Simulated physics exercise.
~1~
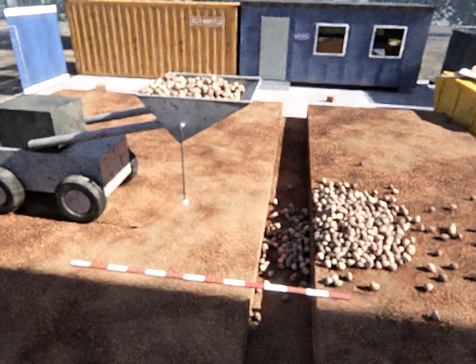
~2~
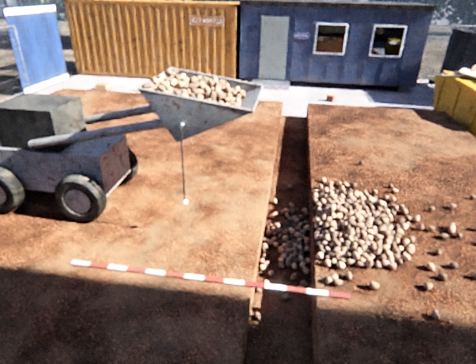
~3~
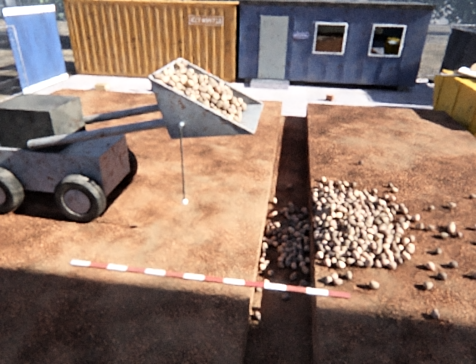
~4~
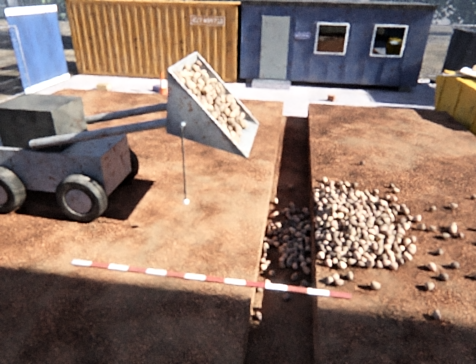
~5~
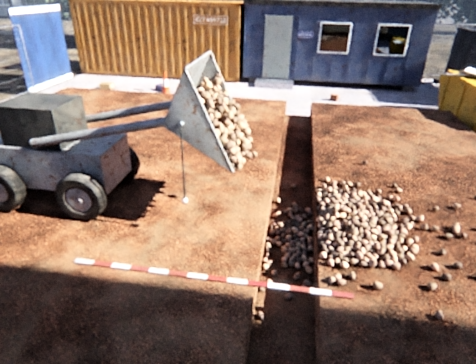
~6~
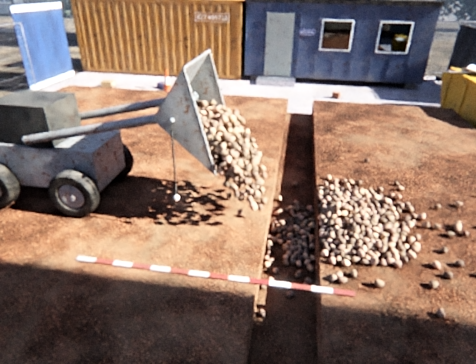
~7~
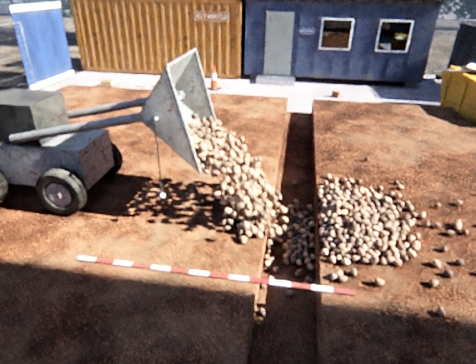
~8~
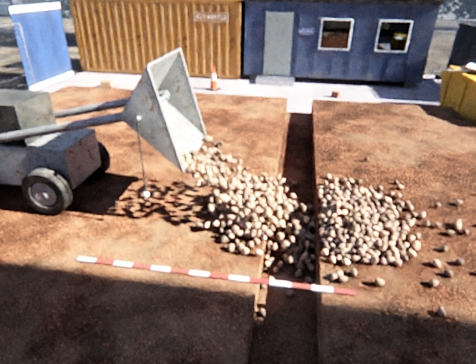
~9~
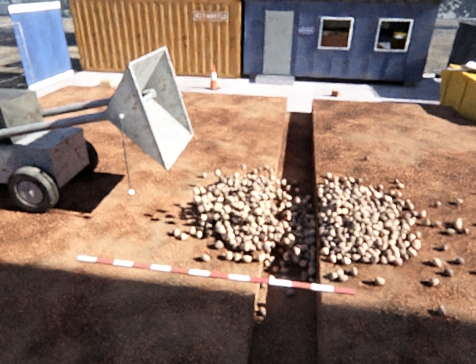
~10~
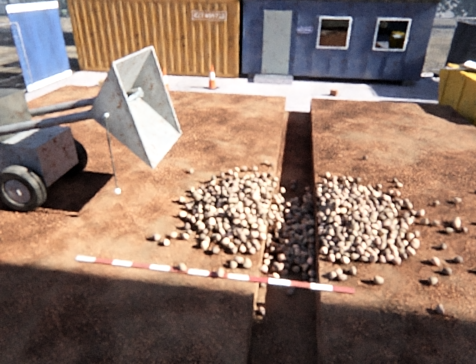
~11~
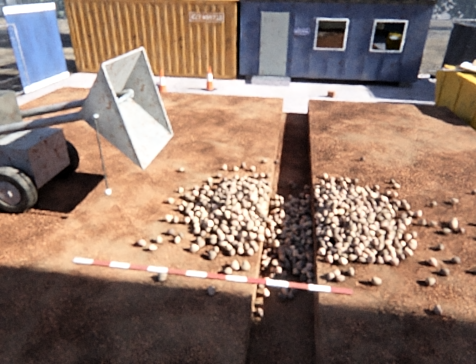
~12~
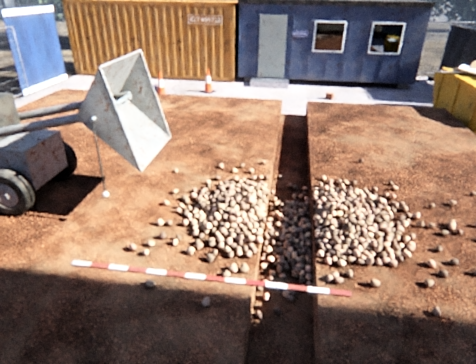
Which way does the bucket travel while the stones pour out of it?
The bucket travels to the left, as the loader backs away from the trench.
